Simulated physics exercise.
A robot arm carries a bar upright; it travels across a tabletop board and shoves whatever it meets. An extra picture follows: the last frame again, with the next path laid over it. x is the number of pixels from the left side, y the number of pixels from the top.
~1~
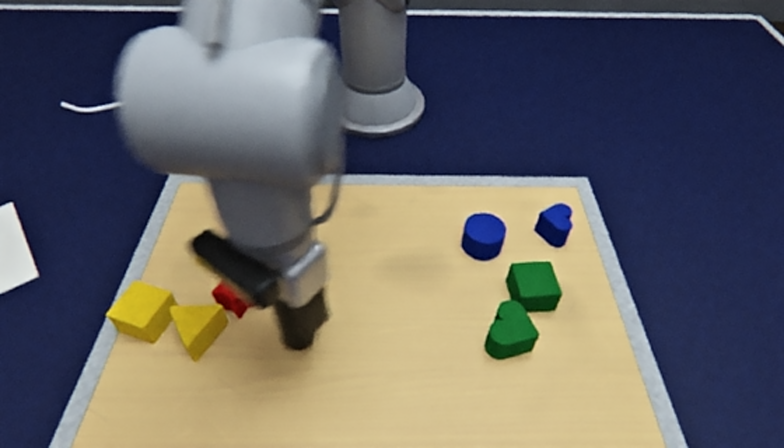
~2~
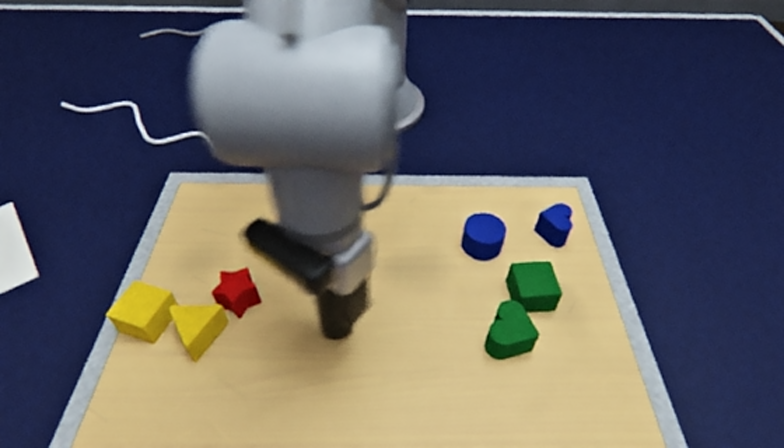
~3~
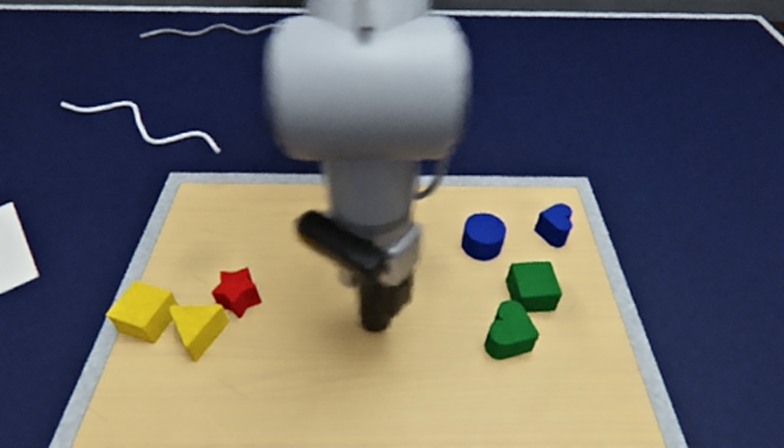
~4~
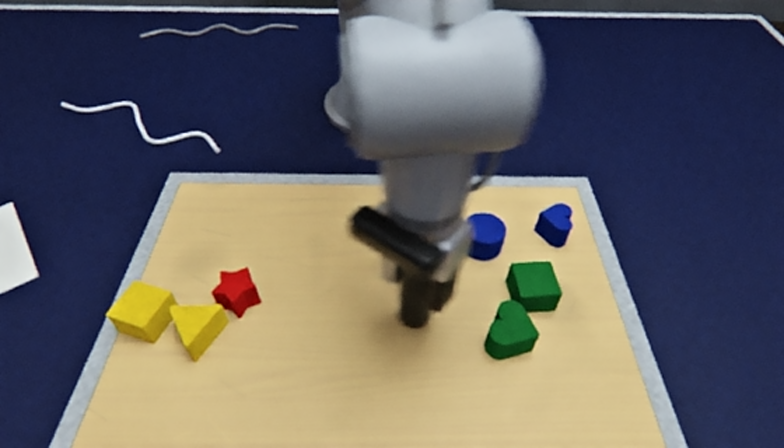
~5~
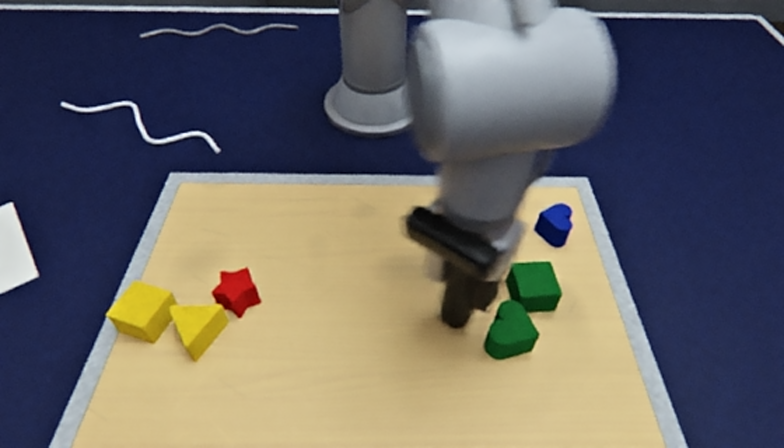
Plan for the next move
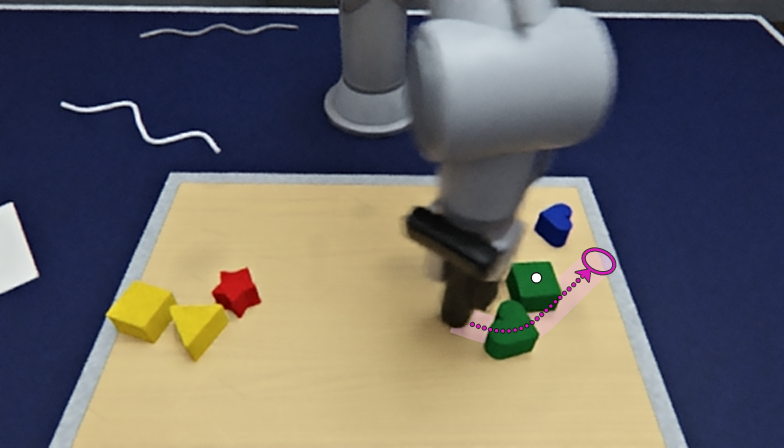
A grey robotic arm with a dark lower tip hangs over a pale wooden board on a dark blue surface, seen from above at an angle by a still camera. Yellow blocks and a red star sit at left, with blue and green pieces at right. The arm sweeps steadily rightward from near the star, uncovering it, then hides the blue cylinder beside the green pieces, while the blocks stay still.
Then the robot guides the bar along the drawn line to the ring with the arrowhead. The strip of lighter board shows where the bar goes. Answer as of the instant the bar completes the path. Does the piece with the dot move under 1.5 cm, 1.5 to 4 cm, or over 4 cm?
Between 1.5 and 4 cm.
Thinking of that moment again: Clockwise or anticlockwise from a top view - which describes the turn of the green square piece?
Its rotation is counterclockwise.
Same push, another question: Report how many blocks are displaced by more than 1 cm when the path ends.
The number will come to 2.
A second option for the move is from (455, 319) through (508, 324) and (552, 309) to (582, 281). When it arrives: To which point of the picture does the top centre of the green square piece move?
I'd expect the centre of its top face to be at (554, 246).
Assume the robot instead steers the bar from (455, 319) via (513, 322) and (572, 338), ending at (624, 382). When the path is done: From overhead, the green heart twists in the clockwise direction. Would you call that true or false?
Answer: True.
Path on the board, from (455, 319) via (520, 329) and (563, 295), ending at (599, 261); the dot is on the green square piece.
The first path, step by step. One third of the way, bar (522, 324); green heart (553, 337), turned 30° clockwise.
Two thirds of the way, bar (566, 290); green heart (556, 337), turned 40° clockwise; green square piece (539, 256), turned 30° anticlockwise.
At the end, bar (601, 256); green heart (556, 337), turned 40° clockwise; green square piece (539, 256), turned 35° anticlockwise; blue heart in place.
